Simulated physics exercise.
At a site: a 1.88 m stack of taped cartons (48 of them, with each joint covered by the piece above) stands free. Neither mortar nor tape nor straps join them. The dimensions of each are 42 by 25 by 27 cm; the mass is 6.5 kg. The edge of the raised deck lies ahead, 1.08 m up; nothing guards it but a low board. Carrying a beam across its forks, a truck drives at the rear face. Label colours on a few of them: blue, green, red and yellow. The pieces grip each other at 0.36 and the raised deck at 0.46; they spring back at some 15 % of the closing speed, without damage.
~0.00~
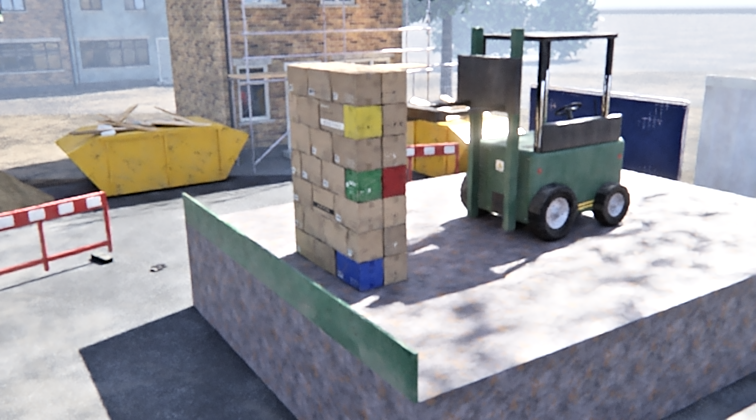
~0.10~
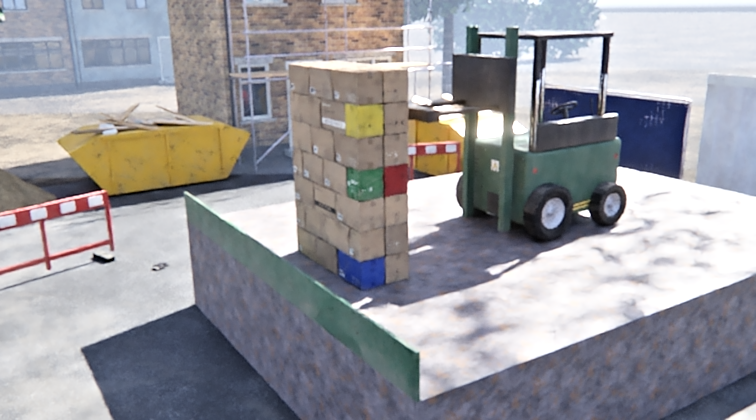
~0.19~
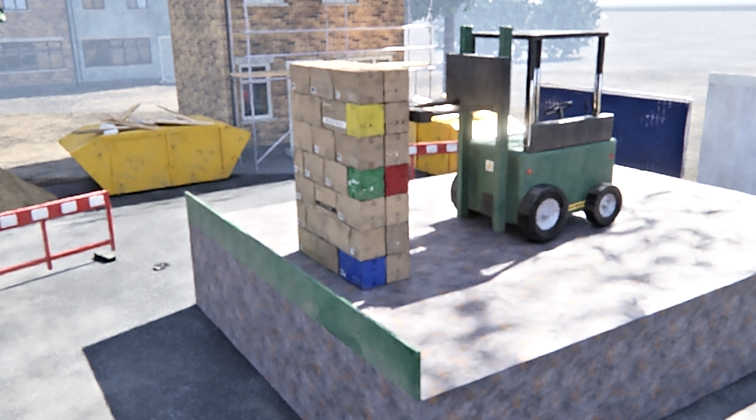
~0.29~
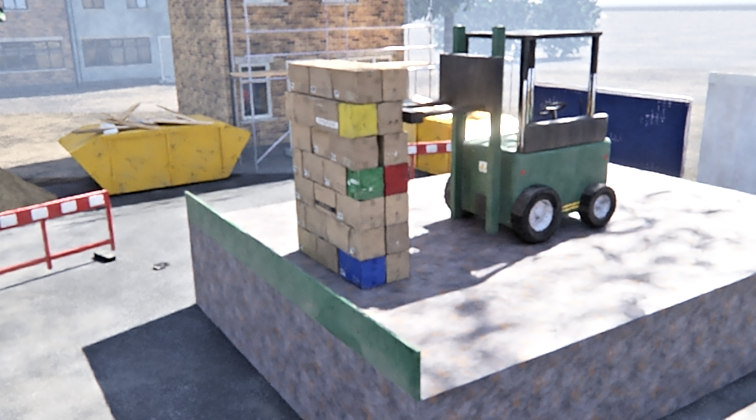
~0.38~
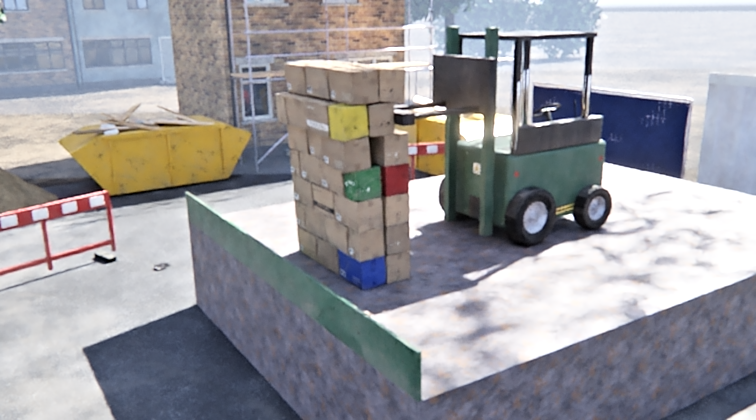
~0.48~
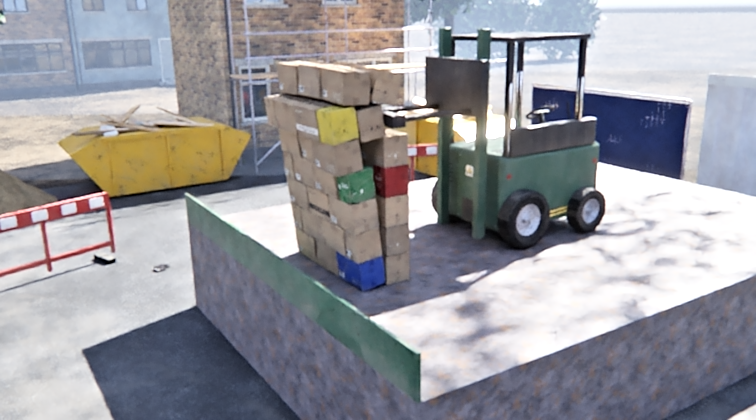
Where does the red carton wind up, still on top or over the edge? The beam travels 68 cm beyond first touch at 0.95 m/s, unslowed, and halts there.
Once all is still, the red carton is still on top.
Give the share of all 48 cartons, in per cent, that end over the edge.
Share: Approx. 35 %.
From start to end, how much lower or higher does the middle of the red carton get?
Its middle finishes around 0 cm lower.
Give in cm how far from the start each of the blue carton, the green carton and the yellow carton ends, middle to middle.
Here blue ends up 10 centimetres away, green 260 centimetres and yellow 330 centimetres.
After 0.68 s, none of the 48 cartons over the edge, 30 disturbed; red carton unmoved; yellow carton 16° from how it stood.
After 0.96 s, none of the 48 cartons over the edge, 30 disturbed; red carton unmoved; green carton 37° from how it stood, 12 cm lower.
After 1.30 s, 3 of the 48 cartons over the edge; red carton unmoved; green carton on its side.
After 1.80 s, 17 of the 48 cartons over the edge; red carton unmoved; green carton on its side.
In the end (2.7 s), 17 of the 48 cartons over the edge; red carton unmoved; green carton on its side; yellow carton on its side. From the last view, middles, red carton near (391, 179).
